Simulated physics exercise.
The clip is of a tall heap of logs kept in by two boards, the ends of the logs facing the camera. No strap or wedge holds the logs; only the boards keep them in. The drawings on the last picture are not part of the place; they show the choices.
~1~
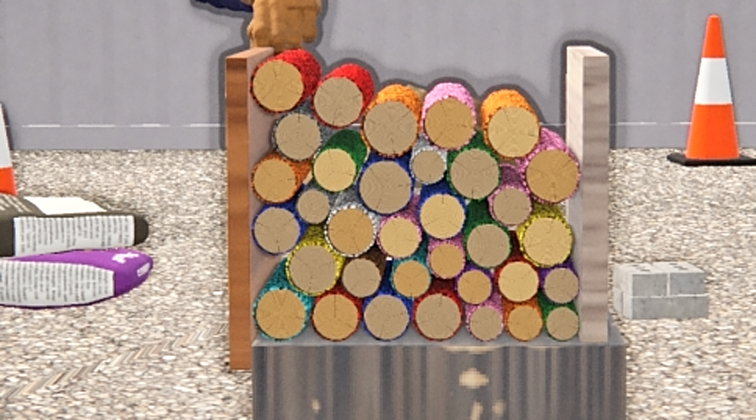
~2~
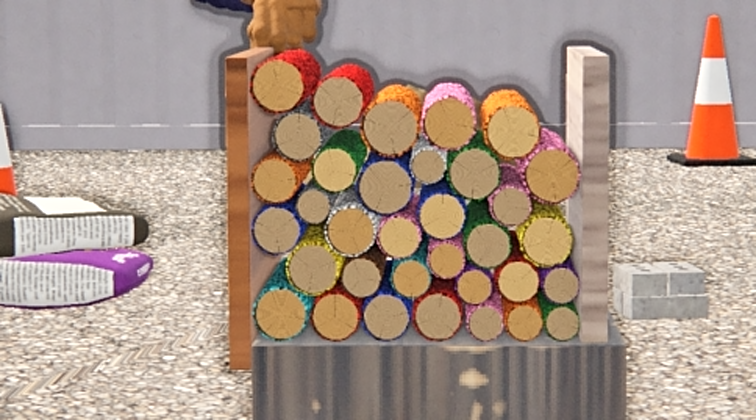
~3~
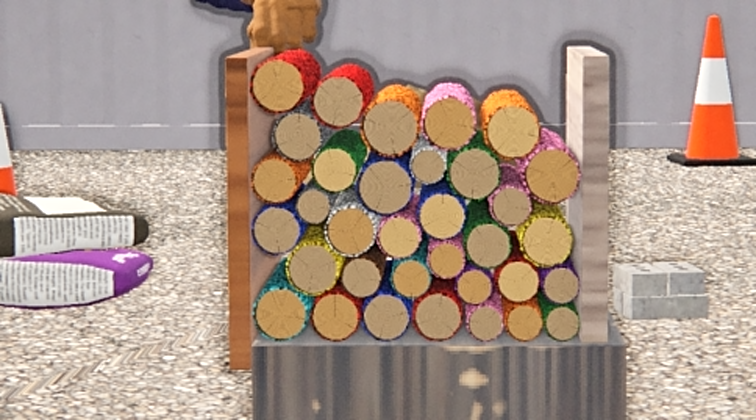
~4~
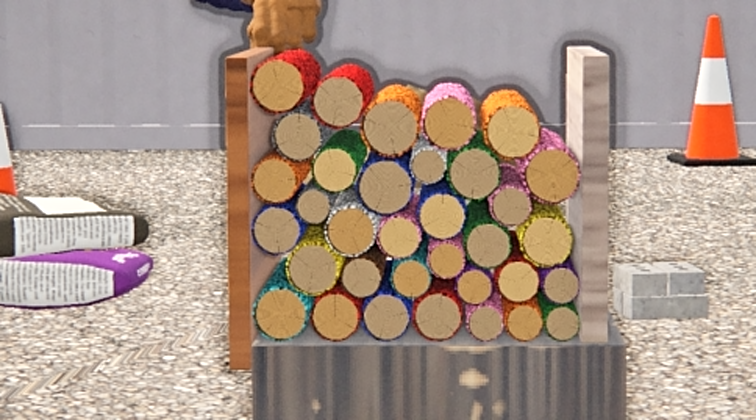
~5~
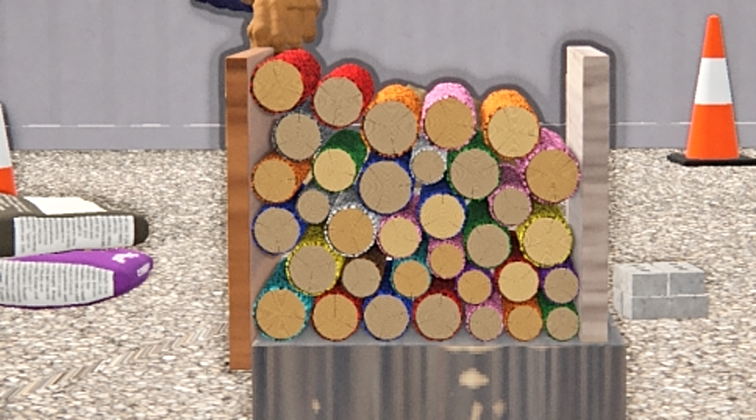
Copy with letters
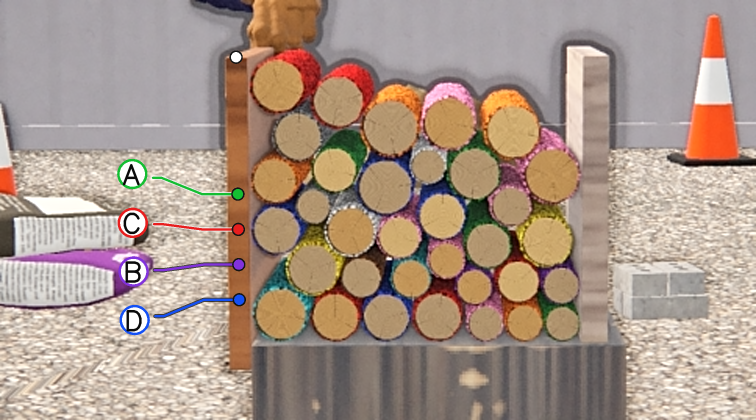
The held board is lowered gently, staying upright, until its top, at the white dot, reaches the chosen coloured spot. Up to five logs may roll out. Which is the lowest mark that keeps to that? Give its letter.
Mark B is as low as it can go.
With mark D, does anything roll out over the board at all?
Yes.
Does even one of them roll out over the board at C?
Yes, at C.
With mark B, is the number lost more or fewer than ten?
At B, fewer than ten.
On the marked copy, A at (238, 194); B at (239, 265); C at (238, 229); D at (239, 300); the white dot at (236, 57).
Taking B. A third of the way, top of the board (250, 147).
Two thirds of the way, top of the board (251, 250).
When it is over, top of the board (251, 264), four out over the board.
As for the rest, A one out over the board; C one out over the board; D more than five out over the board.
